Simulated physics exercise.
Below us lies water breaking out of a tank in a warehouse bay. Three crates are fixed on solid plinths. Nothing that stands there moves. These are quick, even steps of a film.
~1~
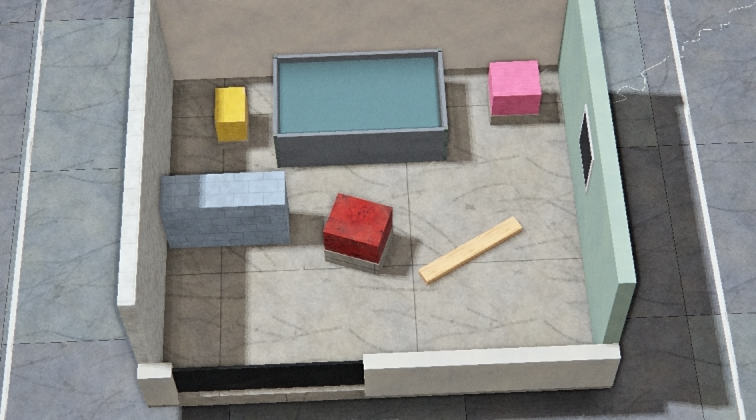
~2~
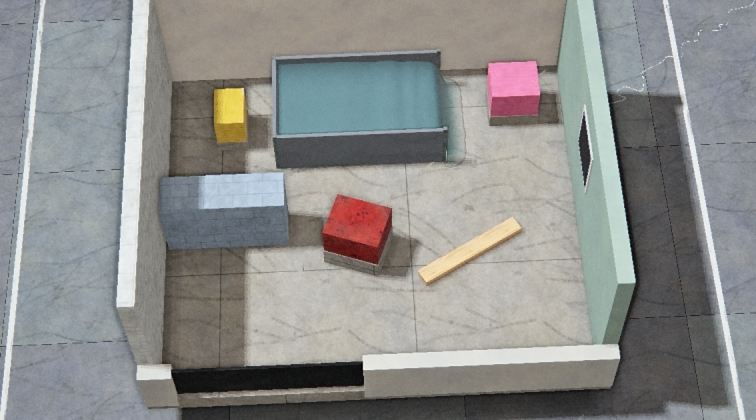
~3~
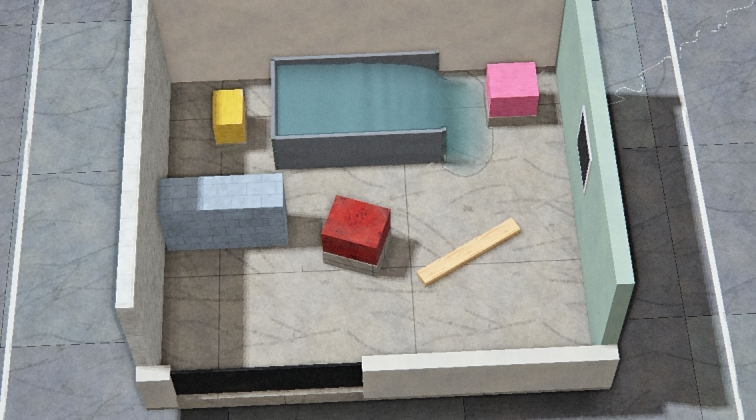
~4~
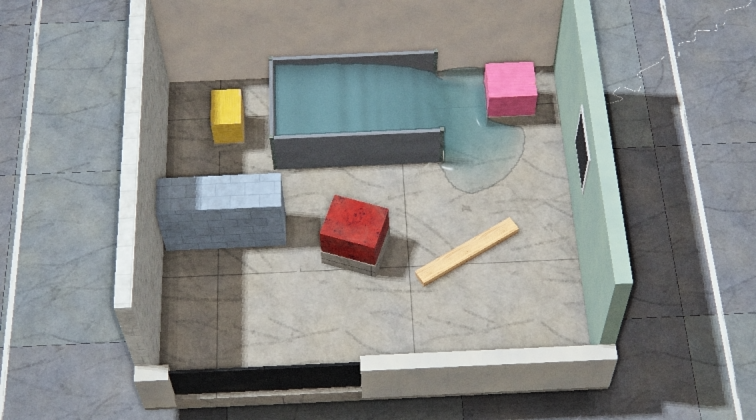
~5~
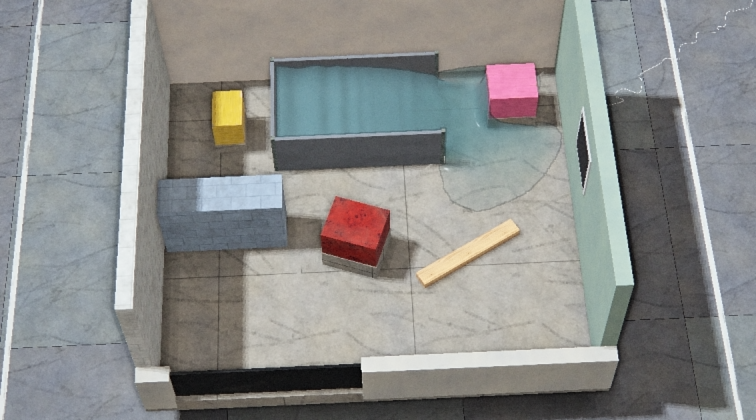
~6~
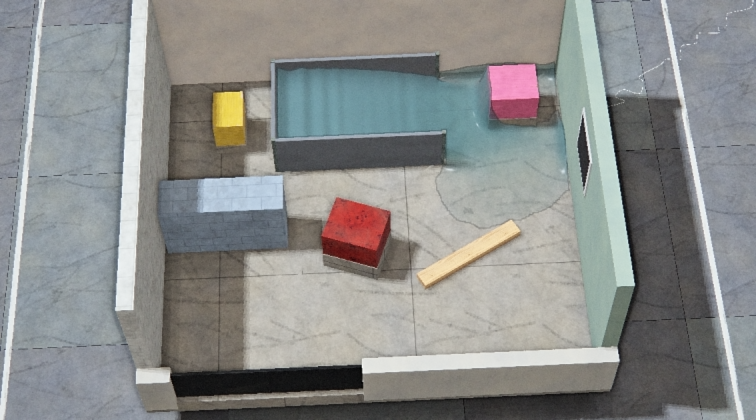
Water sits still in a grey tank at the back of a walled bay, then breaks out through the tank's open right end. It spreads across the floor in a widening sheet, surrounds the base of the pink block and reaches the pale green wall, while the red and yellow blocks stay put.
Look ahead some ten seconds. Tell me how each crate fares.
In the end: The red crate escapes dry; the yellow crate escapes dry; the pink crate is wetted.
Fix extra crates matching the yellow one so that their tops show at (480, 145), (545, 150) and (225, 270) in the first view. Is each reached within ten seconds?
In that order: Takes water, takes water, stays dry.
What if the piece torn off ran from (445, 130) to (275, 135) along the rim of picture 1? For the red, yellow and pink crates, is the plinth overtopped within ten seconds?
One by one: The red crate ends up wet; the yellow crate stays dry; the pink crate is spared.
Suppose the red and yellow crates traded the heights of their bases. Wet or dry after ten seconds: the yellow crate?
My reading: The yellow one is spared.
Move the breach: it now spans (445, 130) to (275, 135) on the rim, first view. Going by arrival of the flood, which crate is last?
I say the one in pink.
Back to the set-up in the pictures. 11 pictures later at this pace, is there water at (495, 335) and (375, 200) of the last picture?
In turn: Under water, no water.
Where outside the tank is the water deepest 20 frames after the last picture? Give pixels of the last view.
At about (591, 368).
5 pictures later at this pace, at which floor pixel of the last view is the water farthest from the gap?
Close to (580, 284).
A moment on, water covers 20 % of the floor; the red crate not reached, the yellow crate not reached, the pink crate water round its plinth.
Next, water covers 35 % of the floor; the red crate not reached, the yellow crate not reached, the pink crate water round its plinth.
Then, water covers 55 % of the floor; the red crate water round its plinth, the yellow crate water round its plinth, the pink crate water round its plinth.
Later, water covers 95 % of the floor; the red crate water round its plinth, the yellow crate water round its plinth, the pink crate water round its plinth.
In the end, water covers 100 % of the floor; the red crate stayed above the water, the yellow crate stayed above the water, the pink crate was topped.
